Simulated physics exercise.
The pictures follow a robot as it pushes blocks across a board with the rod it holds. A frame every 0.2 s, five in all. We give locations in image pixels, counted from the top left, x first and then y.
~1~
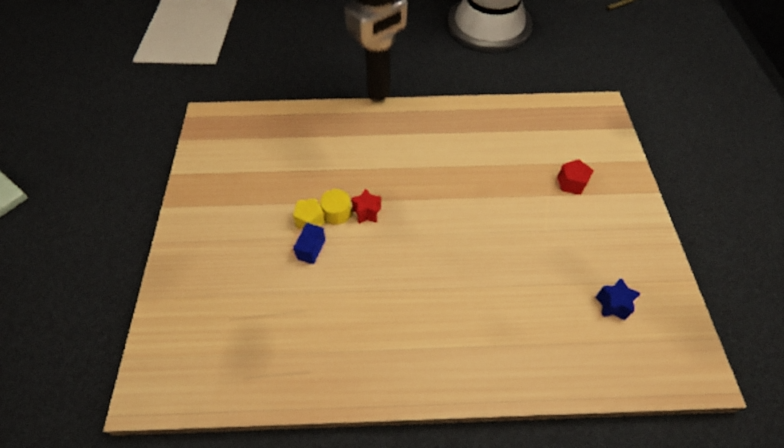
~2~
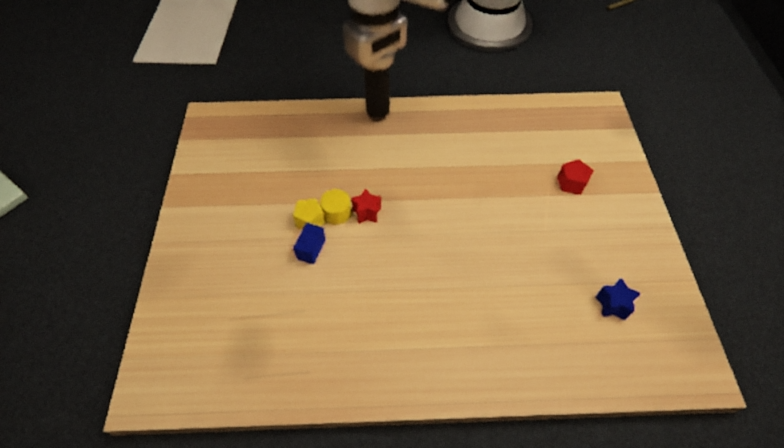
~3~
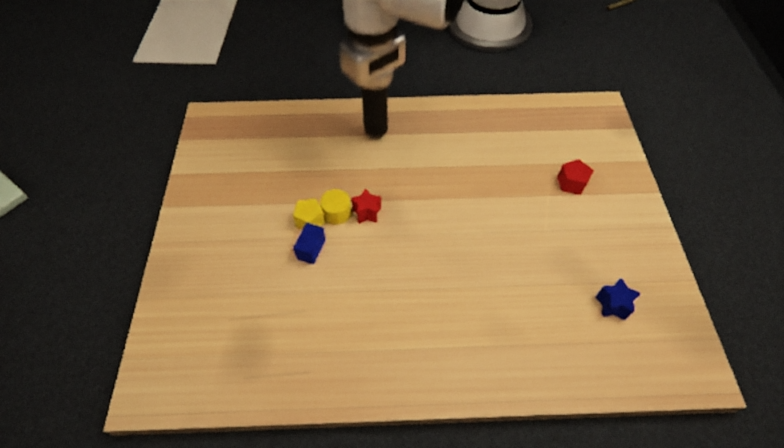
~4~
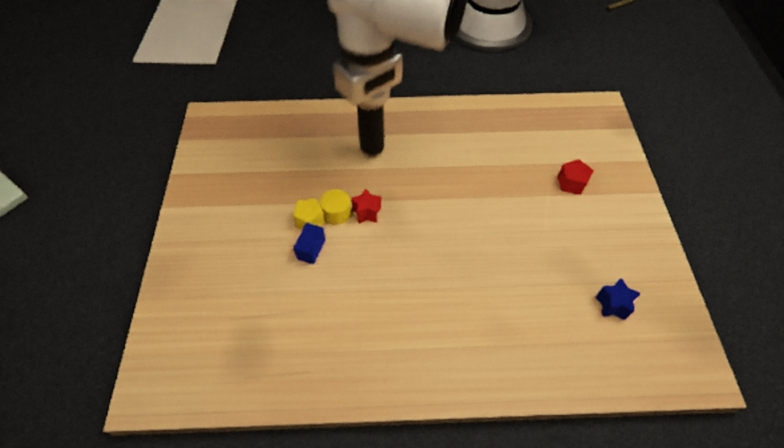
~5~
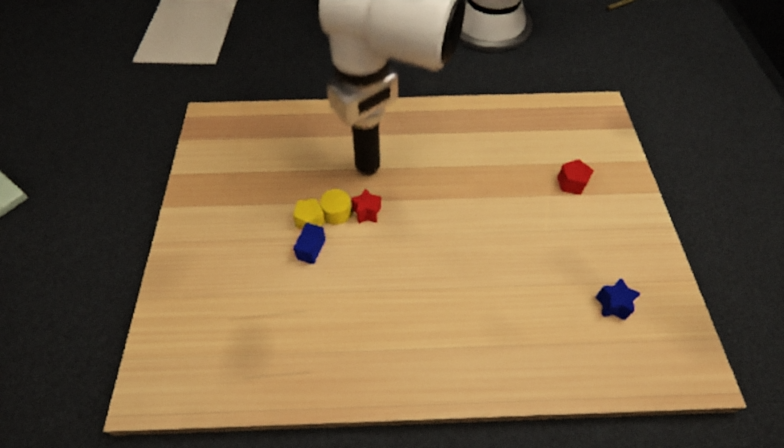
A robotic arm with a black rod reaches over the far edge of a light wooden board on a dark surface, seen from above at an angle. Two yellow blocks, a red star and a blue block cluster left of centre, with a red pentagon and a blue star at right. The rod moves steadily nearer the cluster, while the blocks and camera stay still.
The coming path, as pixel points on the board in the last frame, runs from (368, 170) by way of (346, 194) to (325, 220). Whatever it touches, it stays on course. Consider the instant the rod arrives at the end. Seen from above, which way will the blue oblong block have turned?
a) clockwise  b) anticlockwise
(a)
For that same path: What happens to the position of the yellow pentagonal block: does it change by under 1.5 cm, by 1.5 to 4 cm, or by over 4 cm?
1.5-4 cm.
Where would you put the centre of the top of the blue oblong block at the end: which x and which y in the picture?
The blue oblong block ends near (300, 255).
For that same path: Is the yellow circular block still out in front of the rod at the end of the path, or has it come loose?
The yellow circular block stays in front.
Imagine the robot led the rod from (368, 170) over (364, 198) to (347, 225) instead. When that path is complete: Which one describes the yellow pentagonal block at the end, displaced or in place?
Moved away.
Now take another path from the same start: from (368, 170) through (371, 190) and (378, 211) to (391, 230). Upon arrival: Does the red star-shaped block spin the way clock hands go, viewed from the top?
Yes, that is what happens.
The first path, step by step. One third of the way, rod at (353, 181); nothing pushed yet.
Two thirds of the way, rod at (338, 198); yellow pentagonal block at (299, 214), turned 30° clockwise; blue oblong block at (307, 239), turned 15° anticlockwise; yellow circular block at (328, 213).
At the end, rod at (324, 216); yellow pentagonal block at (294, 217), turned 45° clockwise; blue oblong block at (300, 255), turned 30° clockwise; yellow circular block at (324, 233); red star-shaped block in place.
